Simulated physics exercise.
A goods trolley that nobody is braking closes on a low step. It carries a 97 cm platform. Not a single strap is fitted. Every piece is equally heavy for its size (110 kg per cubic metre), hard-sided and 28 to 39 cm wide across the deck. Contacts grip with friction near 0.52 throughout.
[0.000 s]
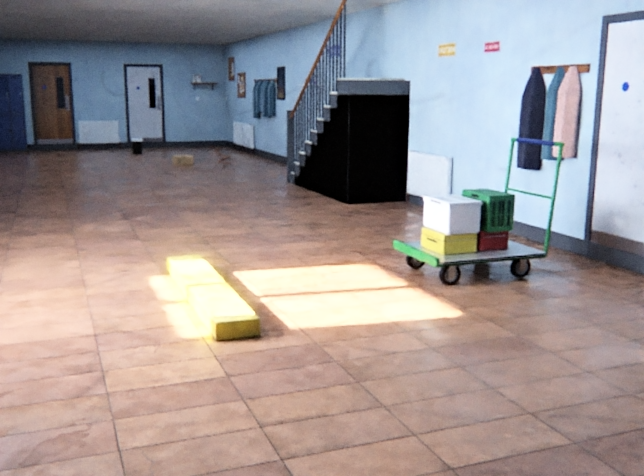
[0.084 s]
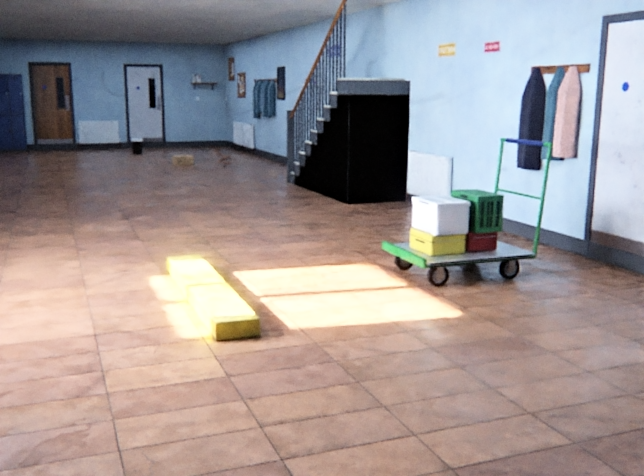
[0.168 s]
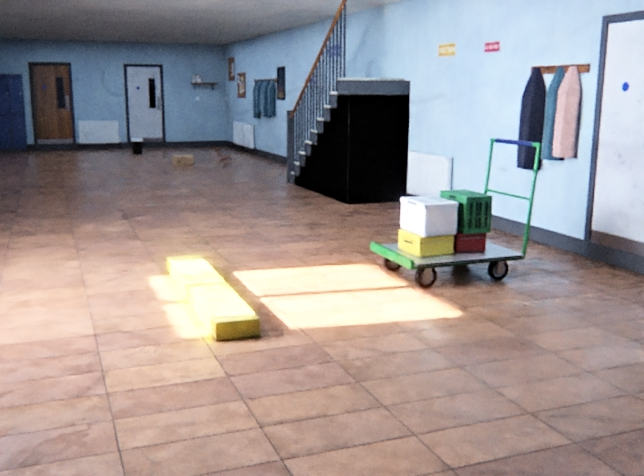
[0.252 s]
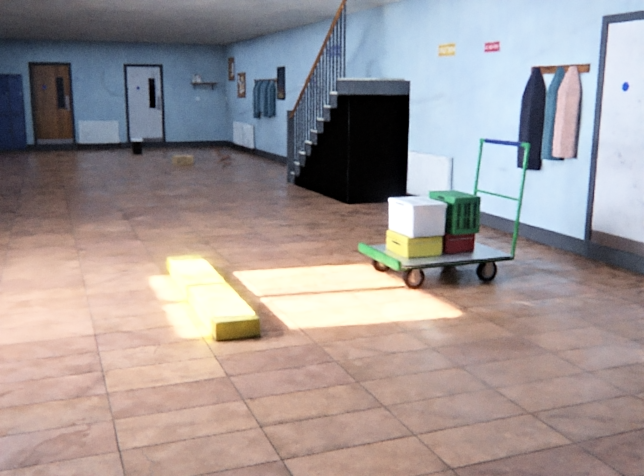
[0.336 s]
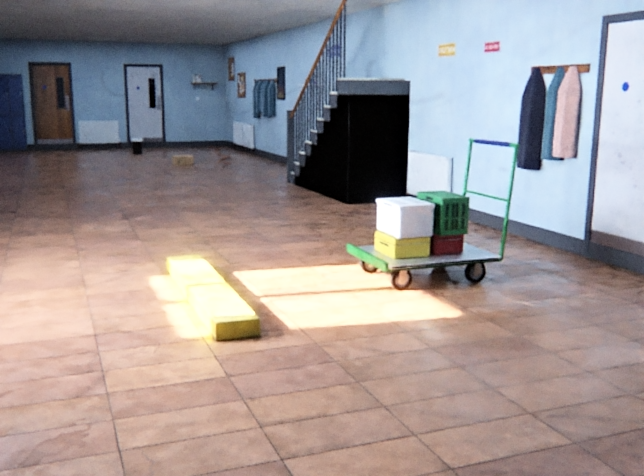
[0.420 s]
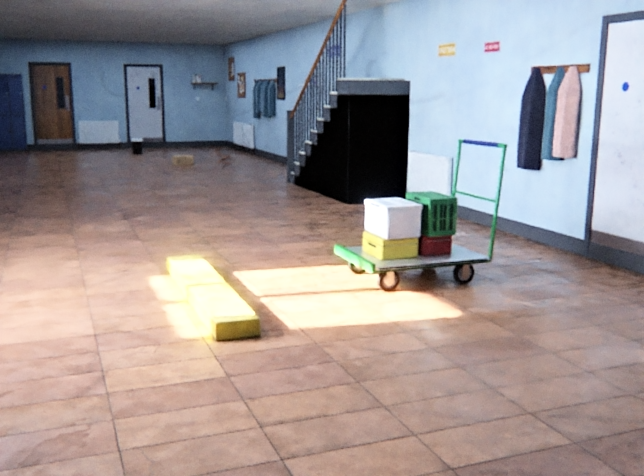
A flat green-framed trolley, loaded with a white box, a green crate and yellow and red containers, stands on the right of a wide tiled hall with pale blue walls, seen from a fixed, slightly raised view. A long yellow block lies left of centre beside a sunlit patch, with stairs and hanging coats behind. Unattended, the trolley rolls steadily leftward a short way, its load riding along unshifted.
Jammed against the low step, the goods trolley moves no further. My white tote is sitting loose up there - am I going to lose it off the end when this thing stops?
The white tote will stay where it is.
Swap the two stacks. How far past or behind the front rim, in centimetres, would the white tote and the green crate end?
Both stay short of the rim, white by 50 cm and green by 10 cm.
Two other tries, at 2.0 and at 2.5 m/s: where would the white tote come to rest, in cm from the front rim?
80 cm past and 90 cm past.
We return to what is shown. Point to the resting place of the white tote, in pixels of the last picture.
Roughly at (233, 228).
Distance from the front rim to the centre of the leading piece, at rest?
The centre ends up some 20 cm behind the front rim.
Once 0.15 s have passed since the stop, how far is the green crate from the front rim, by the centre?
Roughly 55 cm behind it.
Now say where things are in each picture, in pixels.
In the first frame, white tote (452, 214), green crate (487, 210), rim corner (438, 262); 159 cm still to roll.
In the second frame, white tote (440, 215), green crate (476, 210), rim corner (425, 263); 149 cm still to roll.
In the third frame, white tote (428, 216), green crate (465, 211), rim corner (413, 265); 138 cm still to roll.
In the fourth frame, white tote (417, 217), green crate (454, 212), rim corner (400, 266); 128 cm still to roll.
In the fifth frame, white tote (405, 217), green crate (442, 212), rim corner (387, 267); 118 cm still to roll.
In the sixth frame, white tote (393, 218), green crate (430, 213), rim corner (374, 268); 107 cm still to roll. Speed about 1.2 m/s.
The wheels strike at 1.28 s.
After 1.68 s the white tote is 15 cm behind the rim, tilted 0°, near (233, 228) in the last picture's view.
After 2.08 s the white tote is 15 cm behind the rim, tilted 0°, near (233, 228) in the last picture's view.
When all is still (2.3 s), nothing is past the rim; behind it, red toolbox, yellow toolbox, green crate and white tote.
